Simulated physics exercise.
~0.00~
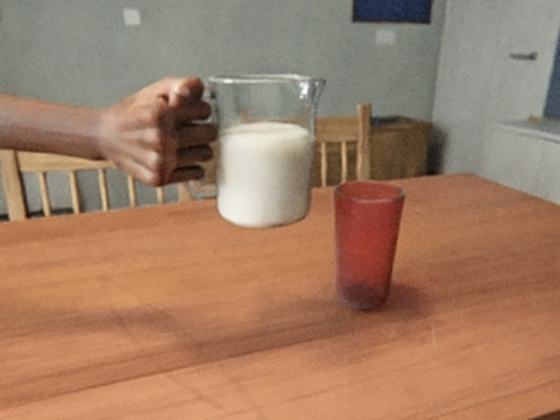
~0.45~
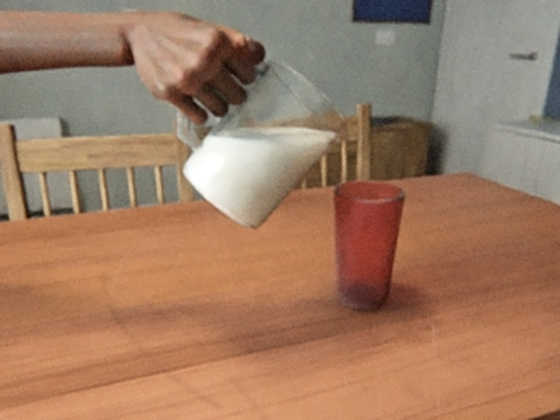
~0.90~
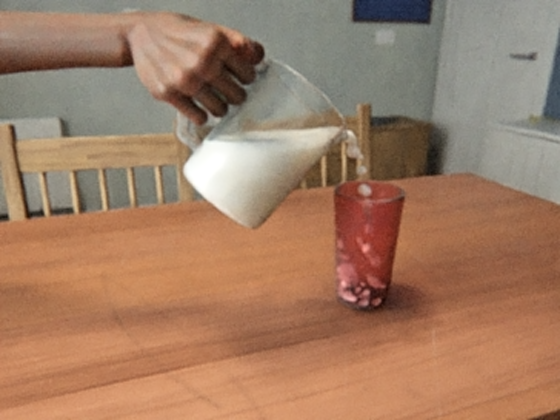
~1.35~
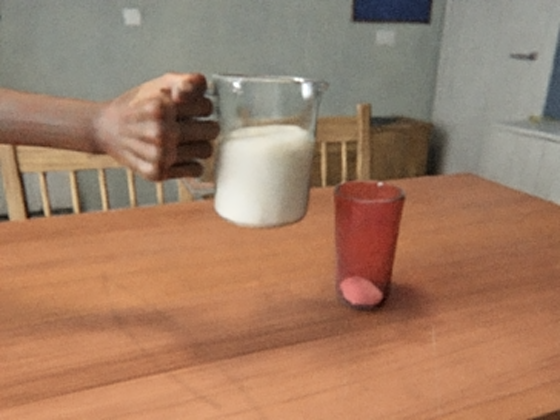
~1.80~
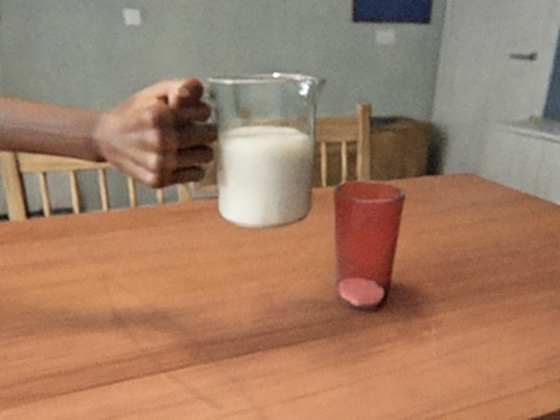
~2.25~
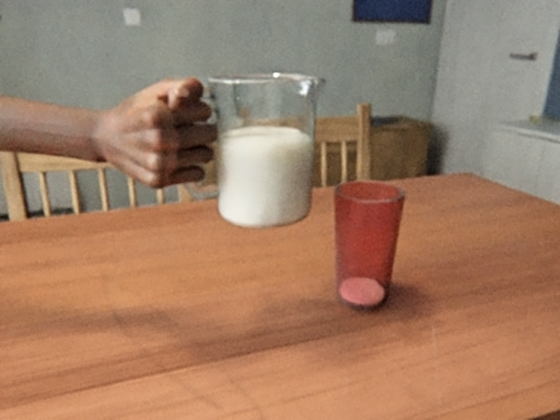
A hand tipping a glass jug rightwards, pouring a little milk into a slim red glass, then bringing the jug level again.
